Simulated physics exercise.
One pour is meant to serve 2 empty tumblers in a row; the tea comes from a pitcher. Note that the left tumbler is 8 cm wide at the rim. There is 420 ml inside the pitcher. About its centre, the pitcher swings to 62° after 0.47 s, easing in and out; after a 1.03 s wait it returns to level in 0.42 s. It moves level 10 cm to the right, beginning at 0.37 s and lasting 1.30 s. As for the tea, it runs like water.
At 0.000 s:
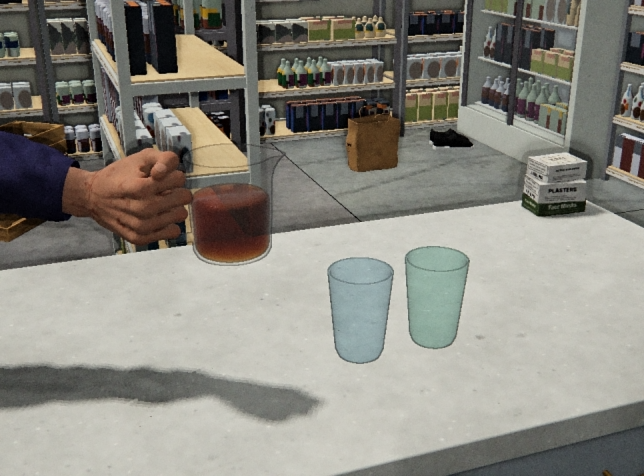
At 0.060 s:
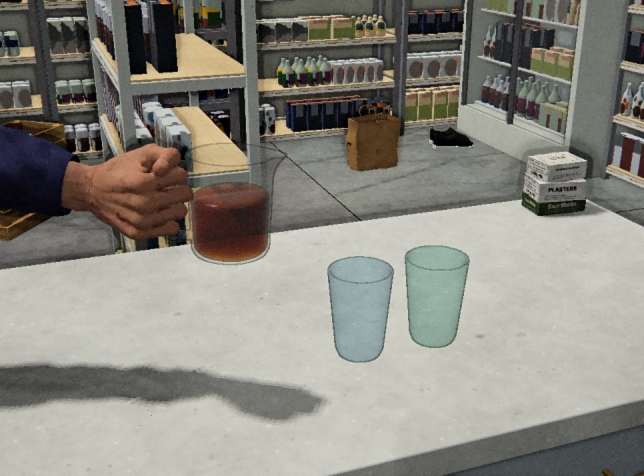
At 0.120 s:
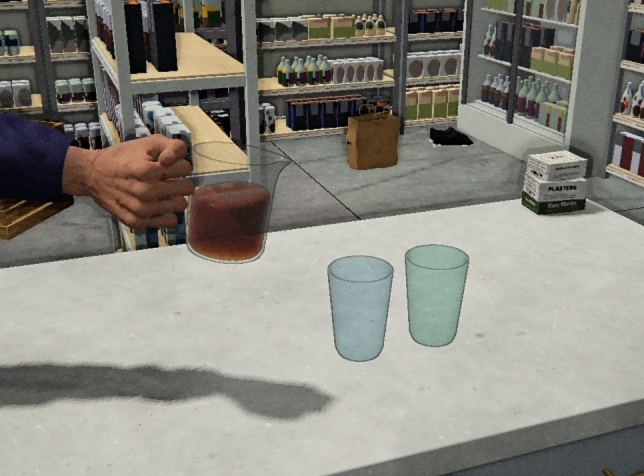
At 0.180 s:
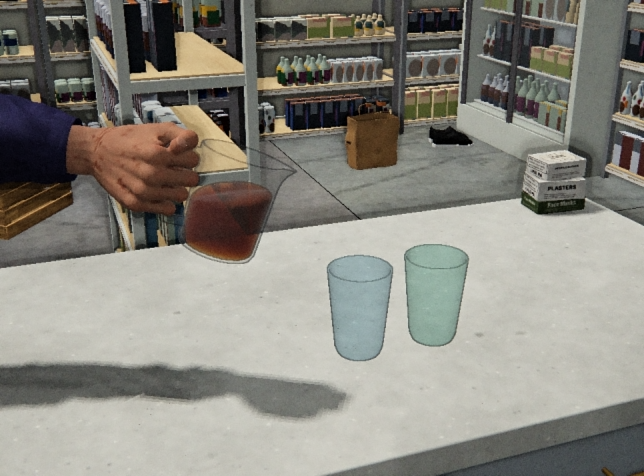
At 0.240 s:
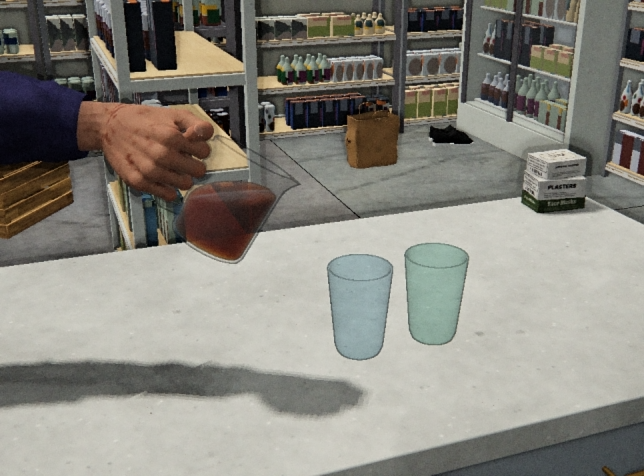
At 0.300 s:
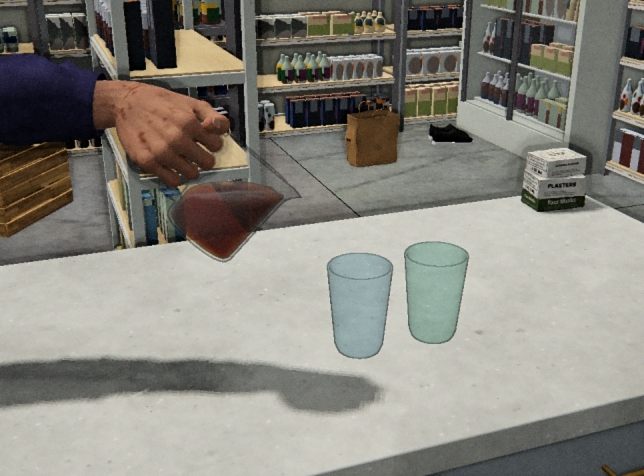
At first, a hand at the left holds a clear pitcher of dark reddish tea nearly upright above a pale counter, where two empty tumblers, one blue and one green, stand in a shop lined with shelves. The hand then steadily tips the pitcher to the right, lowering its spout, while the tea shifts inside and the tumblers stay still.
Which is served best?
It's the left-hand one.
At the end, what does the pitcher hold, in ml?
Roughly 220 ml.
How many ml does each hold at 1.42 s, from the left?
Left about 150 ml, right about 0 ml.
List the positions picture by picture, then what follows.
Tilt 0°; pouring edge (285, 151); surface from (191, 198) to (266, 189); the left tumbler's rim runs from (331, 277) to (390, 267); the right tumbler's rim runs from (409, 264) to (464, 256), in the first frame.
Tilt 2°; pouring edge (287, 153); surface from (190, 198) to (266, 188), in the second frame.
Tilt 9°; pouring edge (292, 159); surface from (191, 197) to (268, 187), in the third frame.
Tilt 20°; pouring edge (297, 169); surface from (190, 200) to (270, 188), in the fourth frame.
Tilt 32°; pouring edge (301, 182); surface from (182, 205) to (274, 188), in the fifth frame.
Tilt 44°; pouring edge (301, 196); surface from (175, 203) to (282, 190), in the sixth frame.
After 0.75 s the tilt is 62° and from the left they hold 60 ml, 0 ml, the pitcher 320 ml, and 10 ml is on the counter.
After 1.08 s the tilt is 62° and from the left they hold 125 ml, 0 ml, the pitcher 270 ml, and 10 ml is on the counter.
After 1.42 s the tilt is 62° and from the left they hold 155 ml, 0 ml, the pitcher 235 ml, and 15 ml is on the counter.
After 1.79 s the tilt is 13° and from the left they hold 155 ml, 5 ml, the pitcher 215 ml, and 40 ml is on the counter.
In the end from the left they hold 155 ml, 5 ml, the pitcher 215 ml, and 45 ml is on the counter.
